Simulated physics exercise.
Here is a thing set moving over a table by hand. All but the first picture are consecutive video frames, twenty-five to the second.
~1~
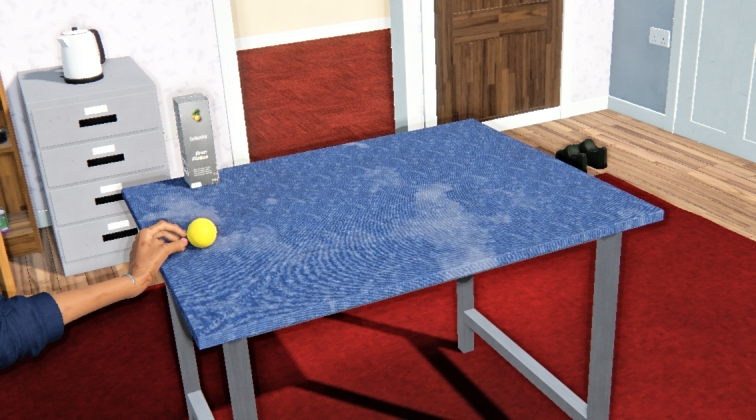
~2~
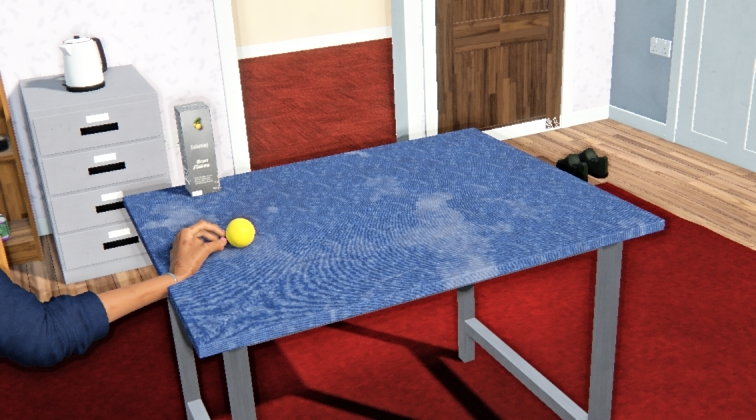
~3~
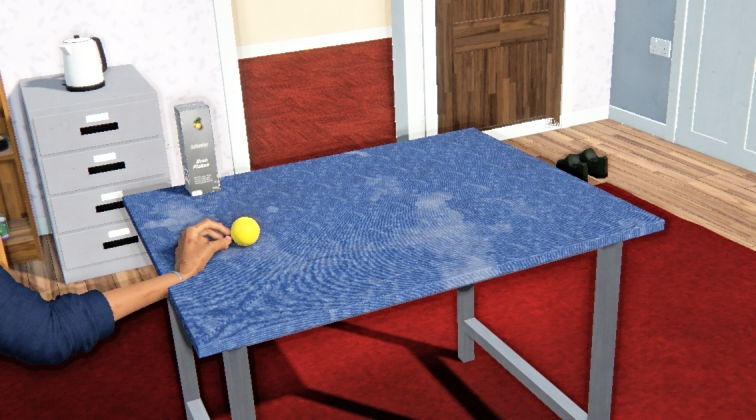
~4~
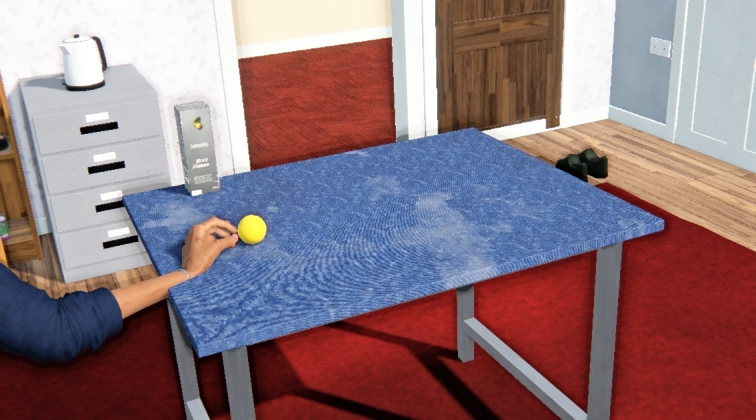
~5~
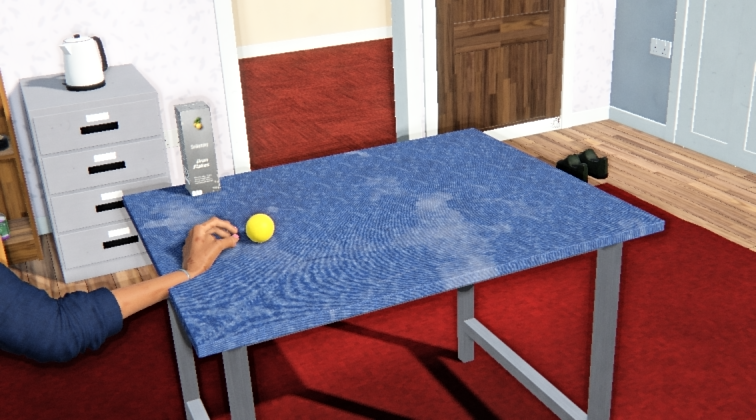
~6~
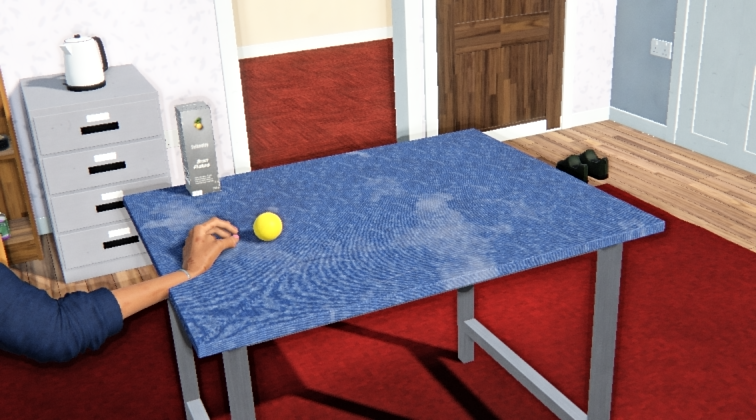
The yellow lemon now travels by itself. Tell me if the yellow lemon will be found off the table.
The yellow lemon is still on the table.
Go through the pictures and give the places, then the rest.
Under the hand; yellow lemon (202, 233), in the first picture.
Under the hand; yellow lemon (240, 233), in the second picture.
Under the hand; yellow lemon (245, 232), in the third picture.
Yellow lemon (252, 230), in the fourth picture.
Yellow lemon (260, 228) displaced a little, in the fifth picture.
Yellow lemon (268, 227) displaced a little, in the sixth picture.
Then, 0.20 s past the last view, yellow lemon displaced well along near (303, 219).
Then, 0.60 s past the last view, yellow lemon displaced well along near (356, 207).
Then, 1.00 s past the last view, yellow lemon displaced well along near (391, 199).
Finally, moved from the start, yellow lemon. Final places as the last picture's camera would see them, yellow lemon near (413, 195).
